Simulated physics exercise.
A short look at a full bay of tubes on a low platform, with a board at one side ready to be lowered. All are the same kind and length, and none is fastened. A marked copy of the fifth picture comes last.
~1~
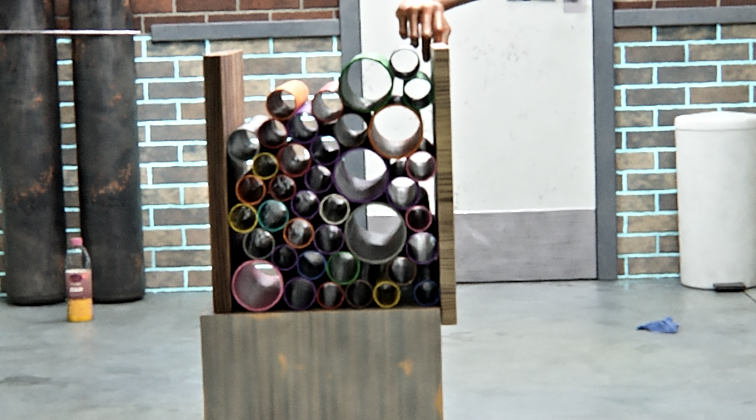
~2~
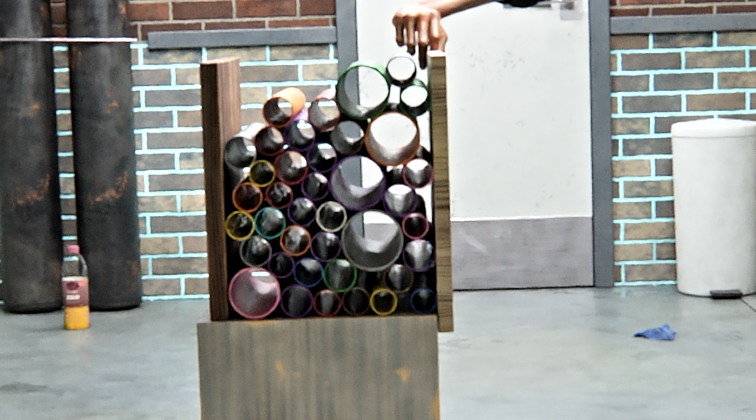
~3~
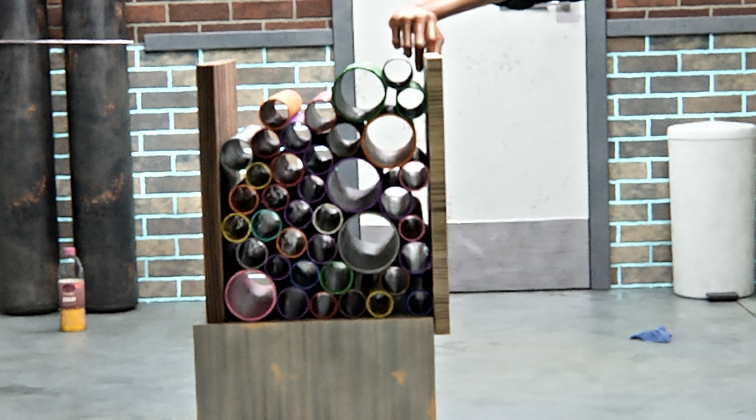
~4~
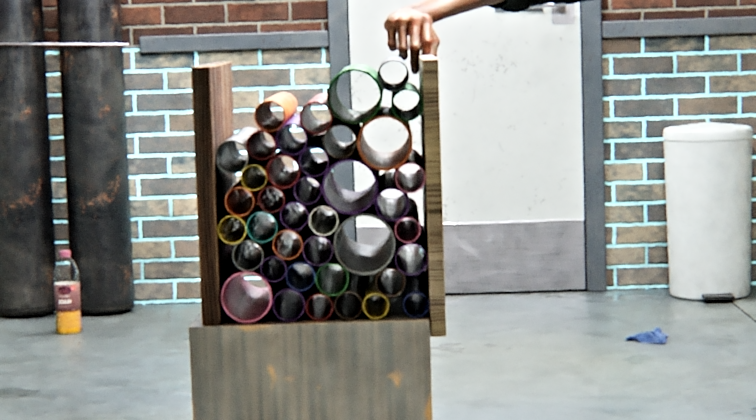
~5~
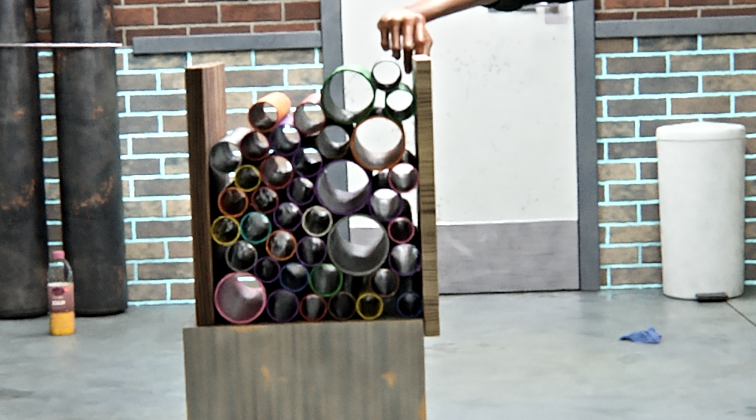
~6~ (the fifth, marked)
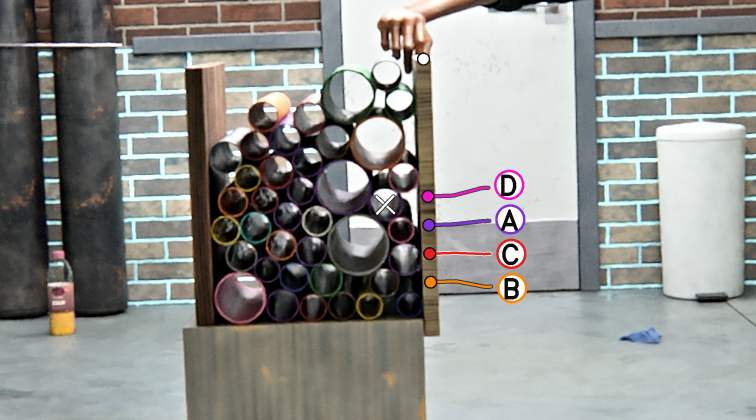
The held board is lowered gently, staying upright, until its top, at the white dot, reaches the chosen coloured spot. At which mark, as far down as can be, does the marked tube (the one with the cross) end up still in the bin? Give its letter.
A is the limit.
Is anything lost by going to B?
At B: Yes.
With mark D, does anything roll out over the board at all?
Yes.
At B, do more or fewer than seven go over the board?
At B, more than seven.
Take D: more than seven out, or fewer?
It loses fewer than seven.
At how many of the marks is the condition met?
Two of the four.
On the marked copy, A at (429, 225); B at (431, 282); C at (430, 254); D at (428, 196); the cross at (385, 205); the white dot at (424, 59).
Following A. Soon after the start, top of the board (418, 132).
Later, top of the board (420, 213).
In the end, top of the board (421, 225), about five out over the board, the crossed one still inside.
As for the rest, B lets the crossed one out; C lets the crossed one out; D keeps the crossed one inside.
